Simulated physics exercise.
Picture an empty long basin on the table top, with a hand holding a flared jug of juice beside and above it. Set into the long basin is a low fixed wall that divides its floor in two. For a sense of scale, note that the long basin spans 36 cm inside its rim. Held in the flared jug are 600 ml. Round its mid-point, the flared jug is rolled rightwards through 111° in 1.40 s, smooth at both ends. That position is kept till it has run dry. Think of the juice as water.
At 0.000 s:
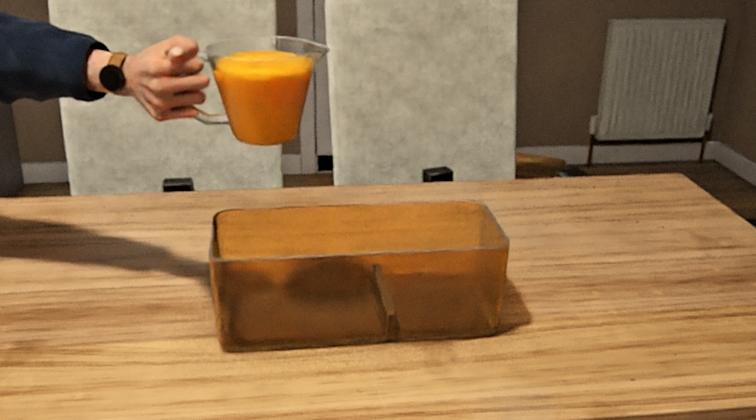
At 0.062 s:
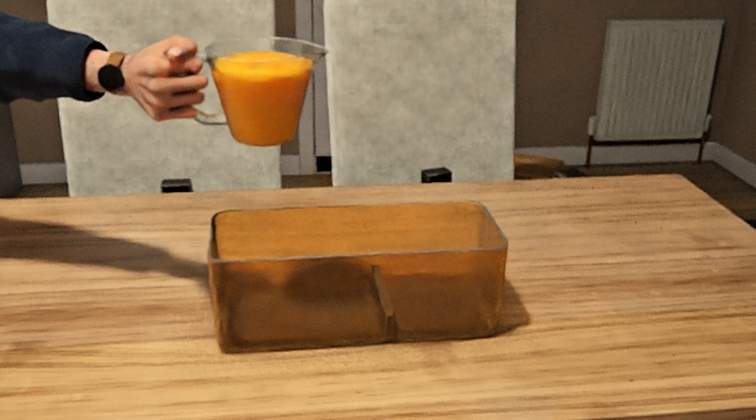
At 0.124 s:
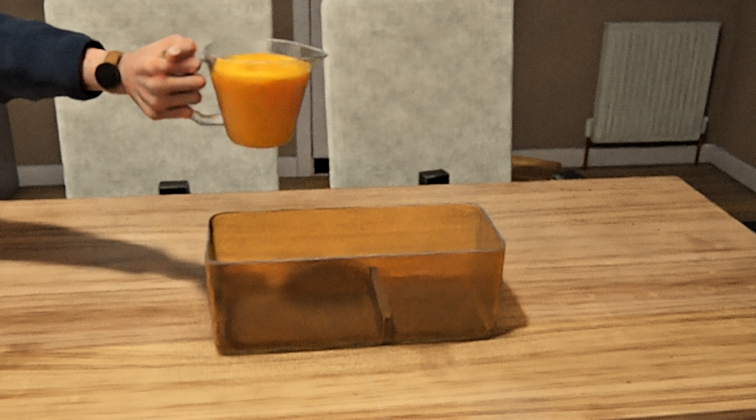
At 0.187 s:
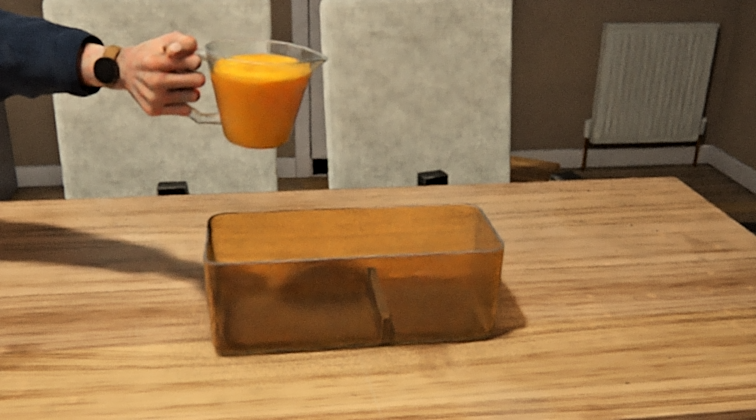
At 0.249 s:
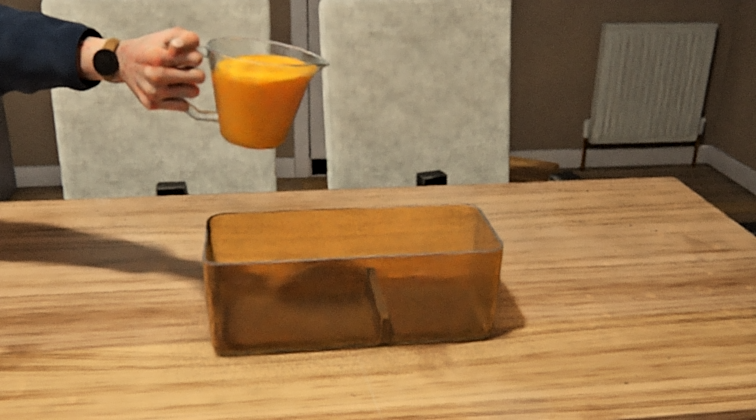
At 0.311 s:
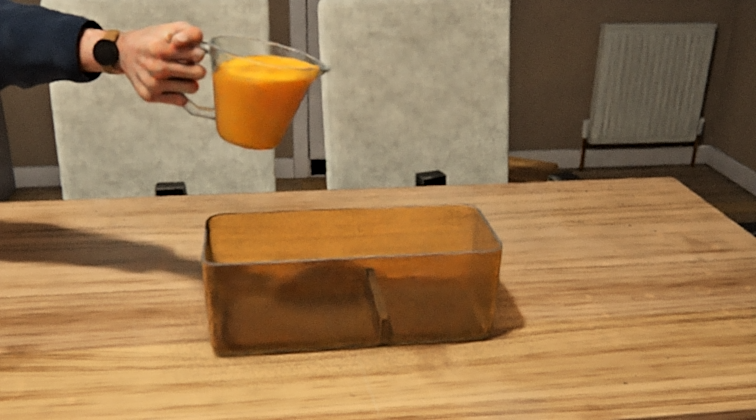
A hand held a clear, flared jug of orange juice above an empty, amber-coloured long basin on a wooden table, keeping it almost level at first, then tilted it slightly to the right.
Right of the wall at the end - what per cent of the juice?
Near 61 per cent.
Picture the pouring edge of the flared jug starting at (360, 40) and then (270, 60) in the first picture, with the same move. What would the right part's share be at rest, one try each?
80 and 10 %.
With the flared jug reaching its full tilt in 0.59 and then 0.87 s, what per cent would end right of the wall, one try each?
Near 35 in a hundred on the first go and near 45 in a hundred on the second.
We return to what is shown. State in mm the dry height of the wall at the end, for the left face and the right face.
Close to 30 mm left and close to 20 mm right.
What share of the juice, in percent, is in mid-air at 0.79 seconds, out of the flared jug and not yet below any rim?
Roughly 26 percent.
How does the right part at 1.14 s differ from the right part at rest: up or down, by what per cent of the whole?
Change in share is positive, near 2 percent.
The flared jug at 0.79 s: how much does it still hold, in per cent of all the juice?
Still held: Roughly 60 % of the total.
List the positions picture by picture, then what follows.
Tilt 0°; pouring edge (330, 48); surface from (214, 62) to (313, 60); the long basin's rim runs from (212, 236) to (496, 223); the wall's top is at (383, 287), in the first frame.
Tilt 1°; pouring edge (329, 50); surface from (213, 63) to (312, 61), in the second frame.
Tilt 2°; pouring edge (328, 53); surface from (211, 63) to (309, 64), in the third frame.
Tilt 5°; pouring edge (329, 57); surface from (212, 64) to (310, 65), in the fourth frame.
Tilt 8°; pouring edge (330, 62); surface from (213, 65) to (314, 66), in the fifth frame.
Tilt 13°; pouring edge (331, 68); surface from (215, 66) to (319, 66), in the sixth frame.
By 0.79 s the tilt is 66° and 60 per cent is still to pour, 1 is left of the wall and 13 right of it.
By 1.14 s the tilt is 102° and 6 per cent is still to pour, 22 is left of the wall and 59 right of it.
By 1.50 s the tilt is 111° and 0 per cent is still to pour, 38 is left of the wall and 61 right of it.
By 1.90 s the tilt is 111° and 0 per cent is still to pour, 38 is left of the wall and 61 right of it.
At rest 38 per cent lies left of the wall, 61 right of it and 1 outside.
